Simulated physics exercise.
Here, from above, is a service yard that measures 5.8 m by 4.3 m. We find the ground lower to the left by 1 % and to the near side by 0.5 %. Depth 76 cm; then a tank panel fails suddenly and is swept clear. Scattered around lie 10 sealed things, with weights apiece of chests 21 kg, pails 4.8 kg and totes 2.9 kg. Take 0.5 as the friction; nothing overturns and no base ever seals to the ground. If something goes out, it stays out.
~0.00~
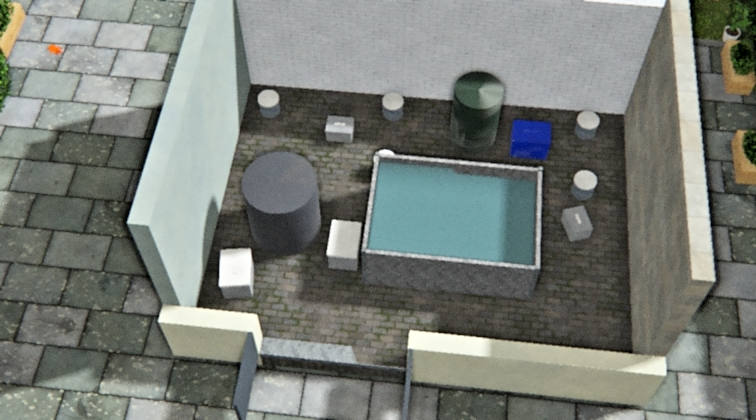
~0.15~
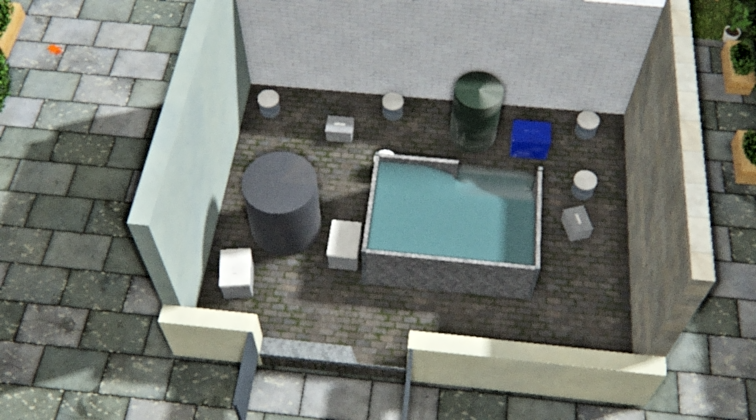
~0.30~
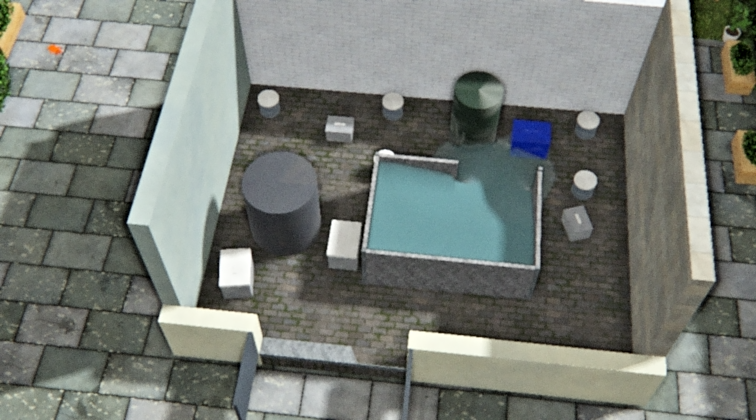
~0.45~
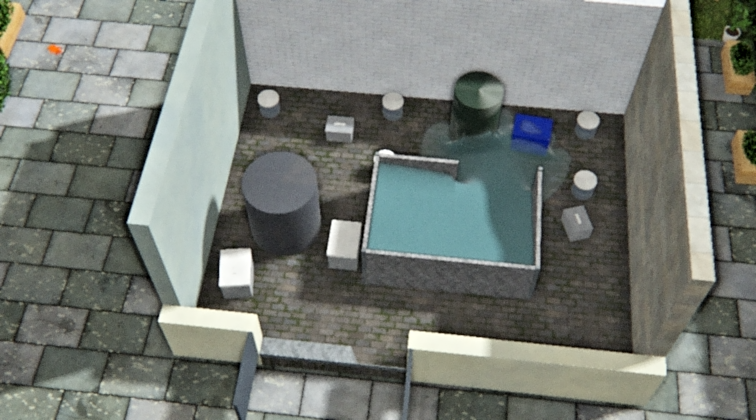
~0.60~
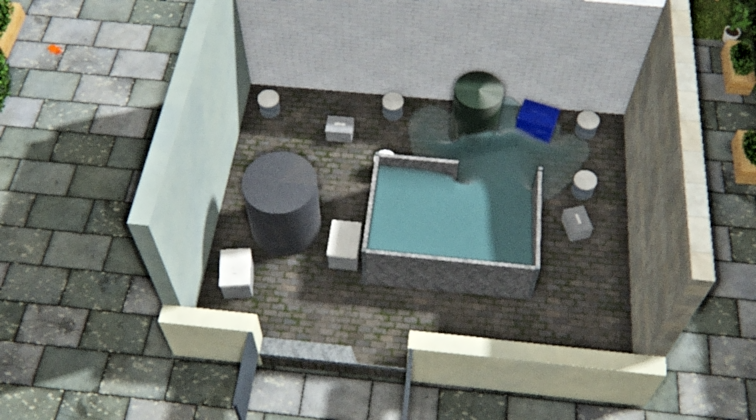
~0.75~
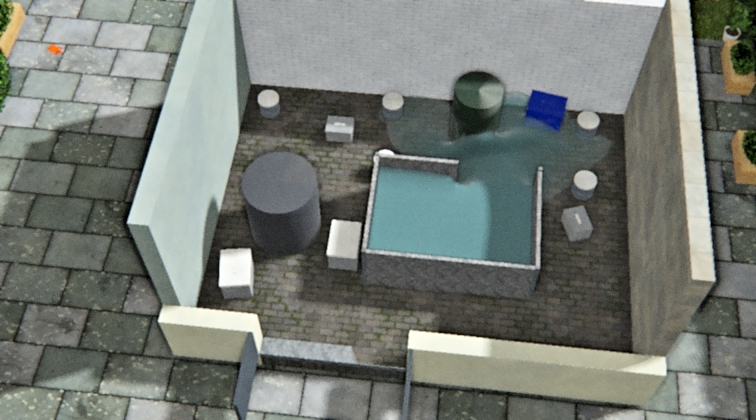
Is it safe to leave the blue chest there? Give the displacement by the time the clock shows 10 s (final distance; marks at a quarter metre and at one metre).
When it settles, the blue chest lies far from the start.
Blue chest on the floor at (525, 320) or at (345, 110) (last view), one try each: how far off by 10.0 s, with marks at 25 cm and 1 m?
In turn: It gets carried off; it gets carried off.
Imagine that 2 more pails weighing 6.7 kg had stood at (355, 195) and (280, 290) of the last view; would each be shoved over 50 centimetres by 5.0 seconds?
First not far enough, second not far enough.
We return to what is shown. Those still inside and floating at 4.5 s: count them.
It comes to 8.
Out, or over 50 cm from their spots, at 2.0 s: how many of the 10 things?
4.
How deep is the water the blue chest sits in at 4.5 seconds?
Close to 9 centimetres.
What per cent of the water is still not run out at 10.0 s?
Close to 88 in a hundred parts remain.
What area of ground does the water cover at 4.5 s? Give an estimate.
Somewhere around 23 m2, roughly.
After 2.0 s the blue chest is near (585, 101), 0.8 m from its start, afloat; 0 of 10 are out; 3 afloat.
After 4.5 s the blue chest is near (560, 257), 2.1 m from its start, afloat; 0 of 10 are out; 8 afloat.
After 7.0 s the blue chest is near (391, 300), 3.5 m from its start, aground; 0 of 10 are out; 9 afloat.
After 10.0 s the blue chest has gone out; 5 of 10 are out; 5 afloat.
